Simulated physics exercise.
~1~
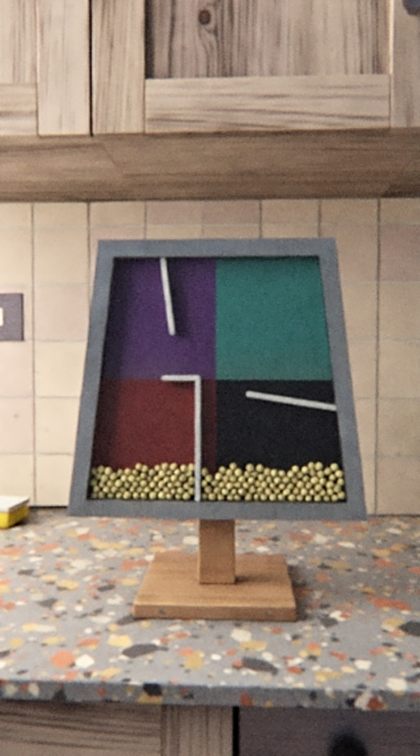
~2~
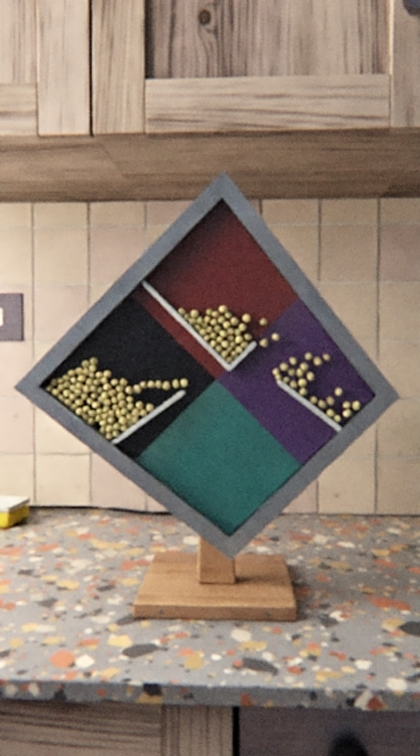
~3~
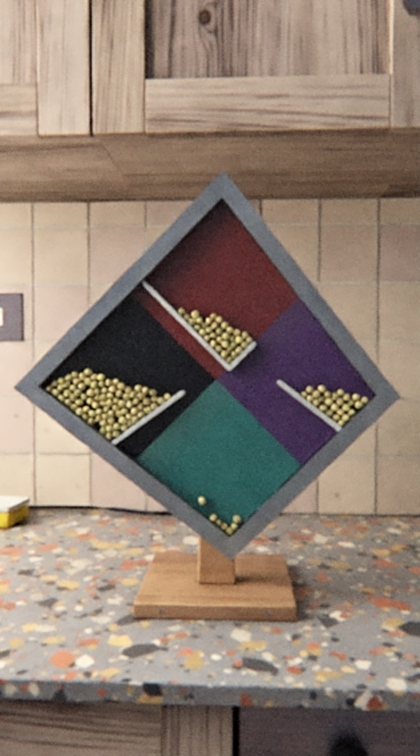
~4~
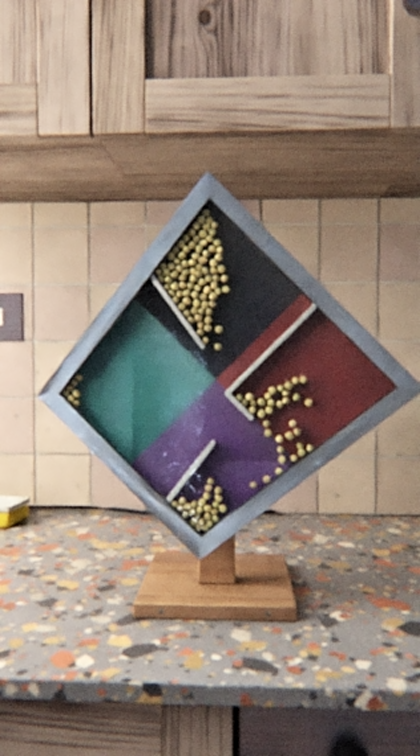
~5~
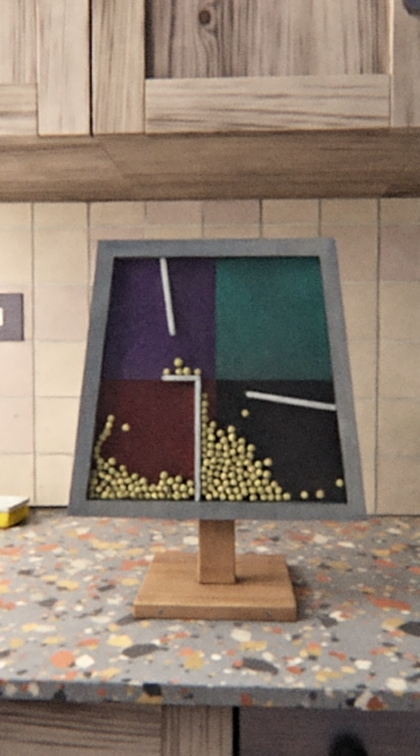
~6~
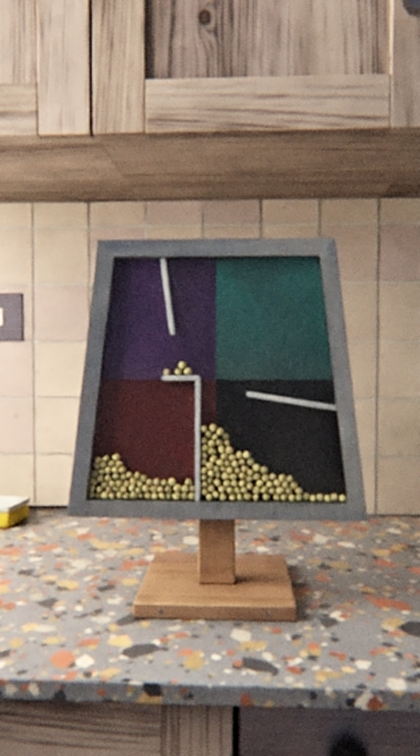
A grey-framed box with a clear face stands on a wooden post above a speckled kitchen counter, seen straight on, with pale tiles and wooden cupboards behind. Its quarters are purple, turquoise, red and black, with light bars inside and yellowish beans along the bottom. The box turns clockwise onto a corner, and beans gather on the bars and in the black corner, a few dropping into turquoise. It turns on clockwise, spilling beans through black, red and purple. Back upright, it holds sloping heaps in red and black, with a few beans left on the ledge in purple.
